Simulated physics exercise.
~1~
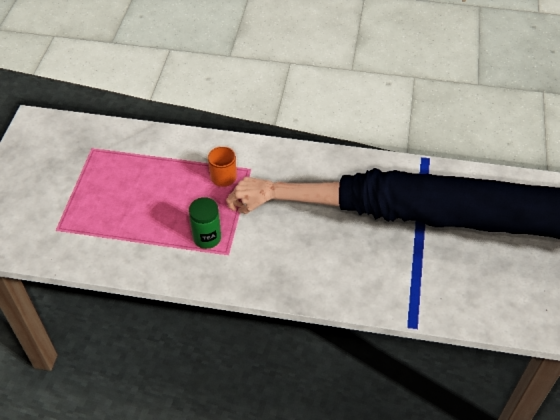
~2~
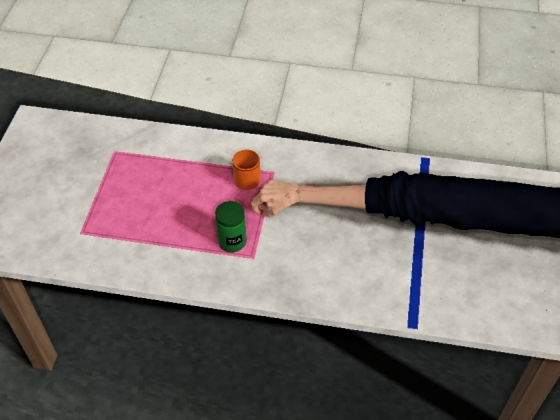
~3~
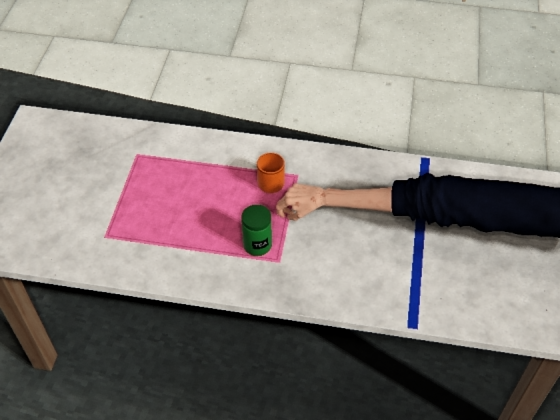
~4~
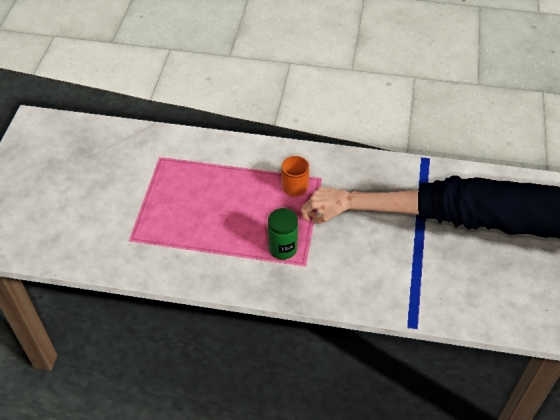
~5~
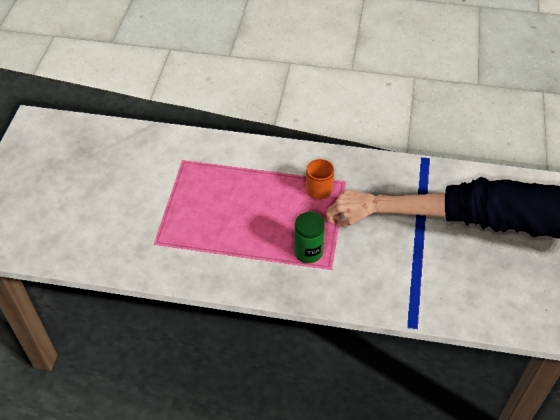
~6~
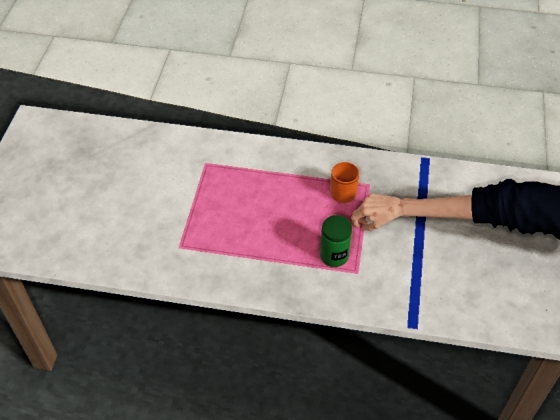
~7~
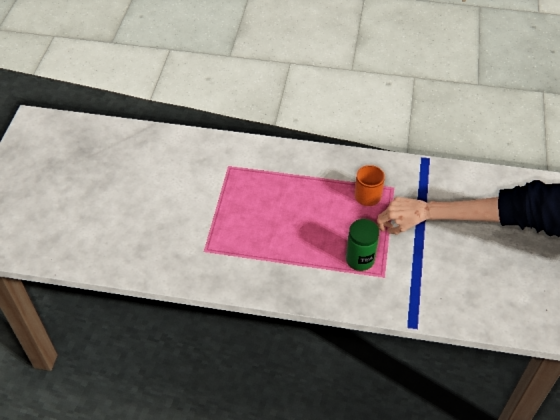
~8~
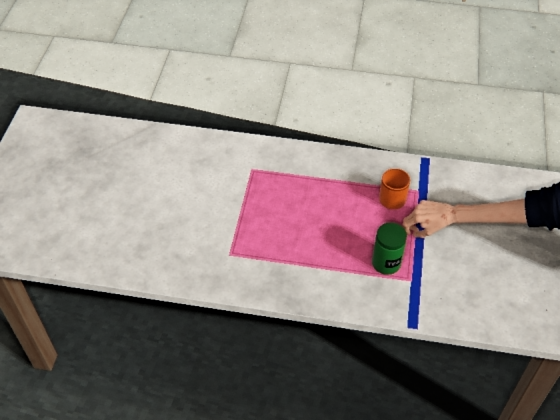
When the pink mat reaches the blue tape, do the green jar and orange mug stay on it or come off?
Both stay on the mat, with the green jar still upright and the orange mug still in its place.
